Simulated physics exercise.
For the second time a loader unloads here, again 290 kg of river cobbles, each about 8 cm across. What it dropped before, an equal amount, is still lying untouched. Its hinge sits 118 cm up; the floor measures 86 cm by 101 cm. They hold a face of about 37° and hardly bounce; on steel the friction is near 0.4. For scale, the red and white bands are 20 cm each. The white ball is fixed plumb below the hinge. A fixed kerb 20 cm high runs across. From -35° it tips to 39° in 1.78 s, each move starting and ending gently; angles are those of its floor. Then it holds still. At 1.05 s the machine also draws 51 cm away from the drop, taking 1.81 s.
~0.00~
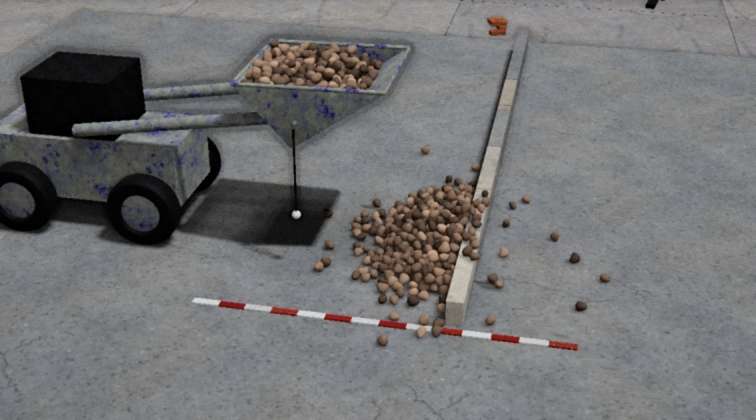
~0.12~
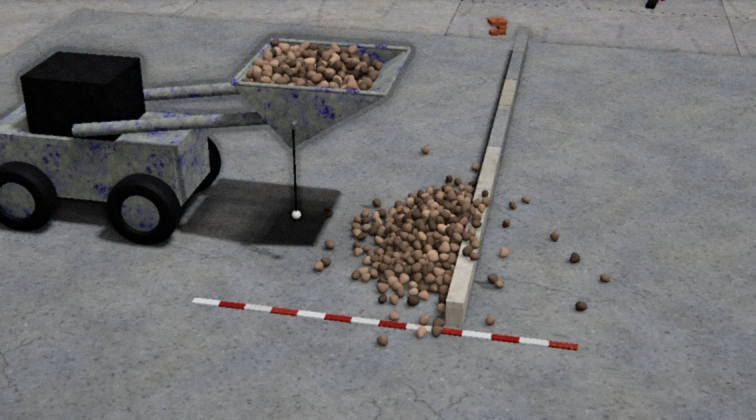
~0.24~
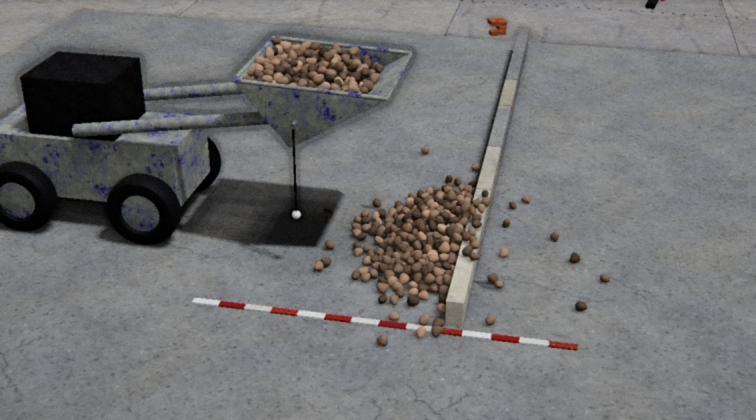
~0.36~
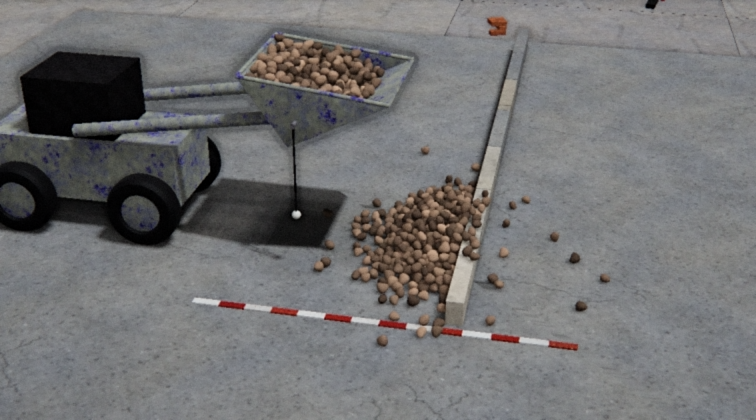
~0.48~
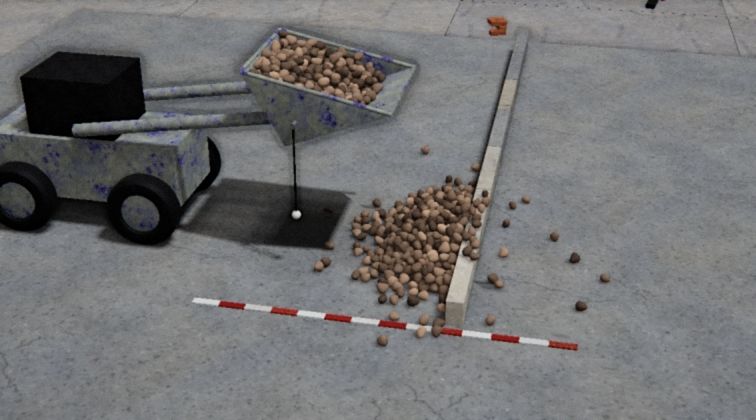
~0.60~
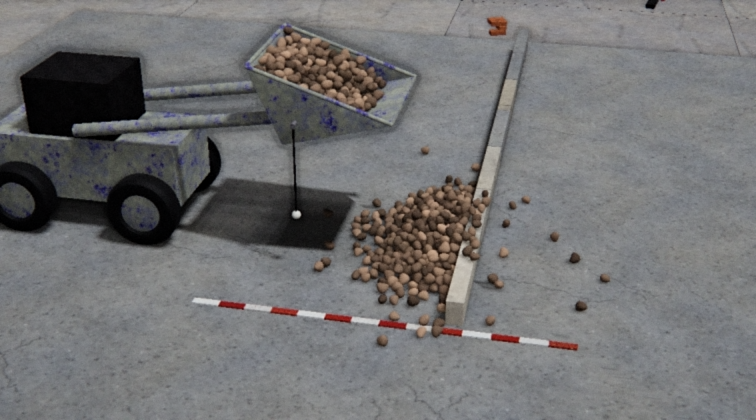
On a grey concrete floor, a wheeled loader slowly tilting its raised bucket of brown stones rightward beside a still heap against a kerb.
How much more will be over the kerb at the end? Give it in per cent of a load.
Close to 0 parts in a hundred.
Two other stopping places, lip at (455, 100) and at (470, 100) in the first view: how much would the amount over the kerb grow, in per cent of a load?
First some 25, then 45 per cent.
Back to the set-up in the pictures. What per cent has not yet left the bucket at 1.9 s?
Roughly 20 per cent is still inside.
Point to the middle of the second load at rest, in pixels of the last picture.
Near (382, 224).
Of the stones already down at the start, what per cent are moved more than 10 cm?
Roughly 5 per cent of them.
After 1.3 s the floor is at 28°; in per cent of one load, 97 in the bucket, 101 on this side of the kerb, 2 over the kerb; the foremost stones are at (544, 250).
After 1.9 s the floor is at 39°; in per cent of one load, 21 in the bucket, 177 on this side of the kerb, 2 over the kerb; the foremost stones are at (544, 250).
After 3.3 s the floor is at 39°; in per cent of one load, 0 in the bucket, 198 on this side of the kerb, 2 over the kerb; the foremost stones are at (544, 250).
After 5.8 s the floor is at 39°; in per cent of one load, 0 in the bucket, 198 on this side of the kerb, 2 over the kerb; the foremost stones are at (544, 250). Net gain over the kerb, 0.
